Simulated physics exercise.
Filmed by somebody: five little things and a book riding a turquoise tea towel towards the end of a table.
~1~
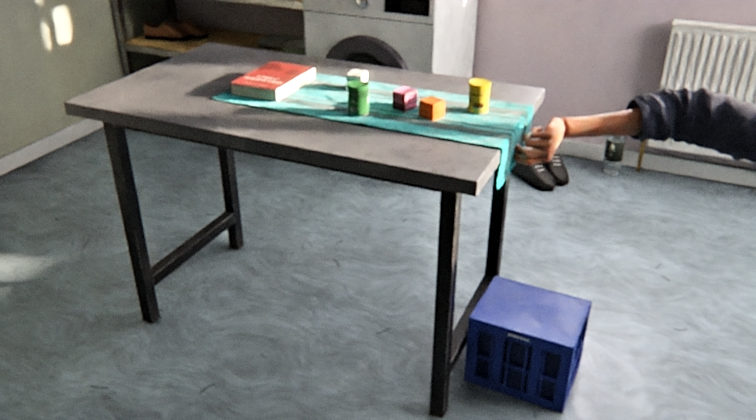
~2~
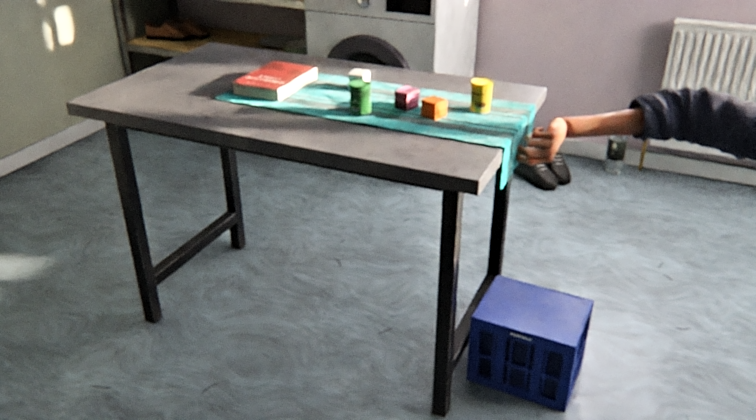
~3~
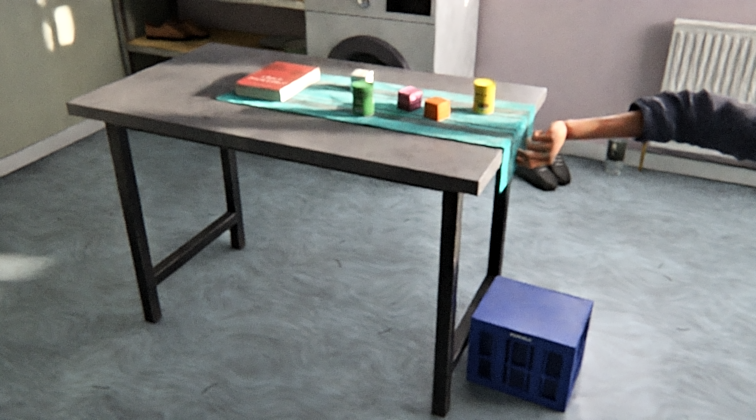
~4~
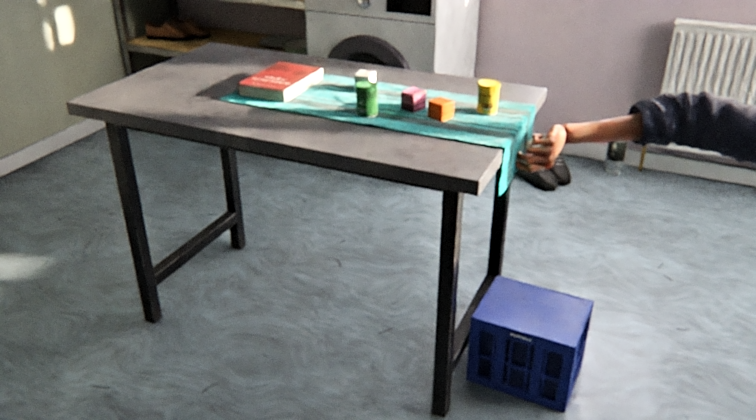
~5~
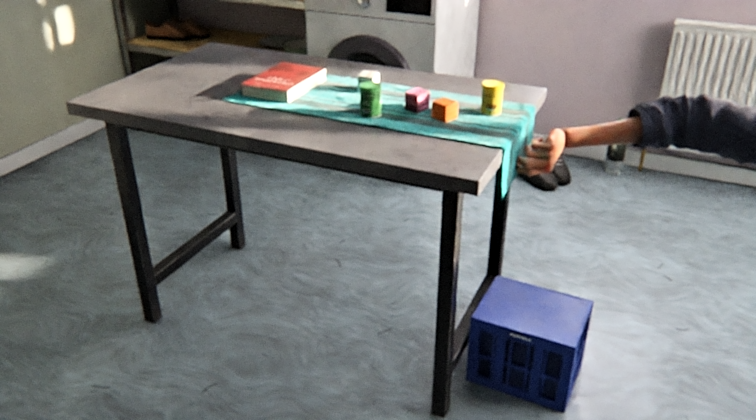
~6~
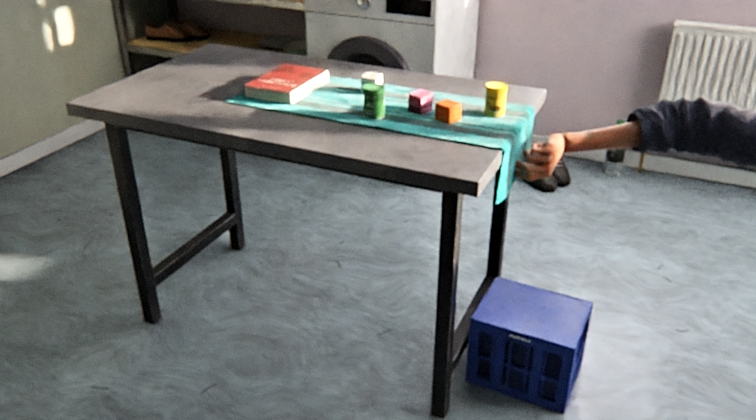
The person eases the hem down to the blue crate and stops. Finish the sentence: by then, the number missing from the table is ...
... four.
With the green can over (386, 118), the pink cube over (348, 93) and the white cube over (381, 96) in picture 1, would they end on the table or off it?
Of the three, the green can ends off the top, the pink cube stays aloft and the white cube ends off the top.
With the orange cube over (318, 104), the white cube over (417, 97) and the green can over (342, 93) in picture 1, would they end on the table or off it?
The orange cube stays put; the white cube ends up off; the green can stays put.
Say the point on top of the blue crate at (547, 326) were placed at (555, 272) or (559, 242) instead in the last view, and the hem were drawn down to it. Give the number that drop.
First height: 2; second height: 1.
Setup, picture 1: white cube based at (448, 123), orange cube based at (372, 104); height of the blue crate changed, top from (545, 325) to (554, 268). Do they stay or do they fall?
Outcome: White cube is gone; orange cube keeps its perch.
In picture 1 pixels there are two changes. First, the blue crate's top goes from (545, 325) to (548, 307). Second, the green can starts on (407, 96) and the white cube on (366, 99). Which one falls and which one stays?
As for the green can, it leaves the top; as for the white cube, it stays in place.
Soon after, hem near (513, 210); yellow can gone.
After that, hem near (510, 251); yellow can and orange cube gone.
And then, hem on the crate; yellow can, orange cube, pink cube and green can gone.
In the end, hem on the crate; yellow can, orange cube, pink cube and green can gone. It carries off four.
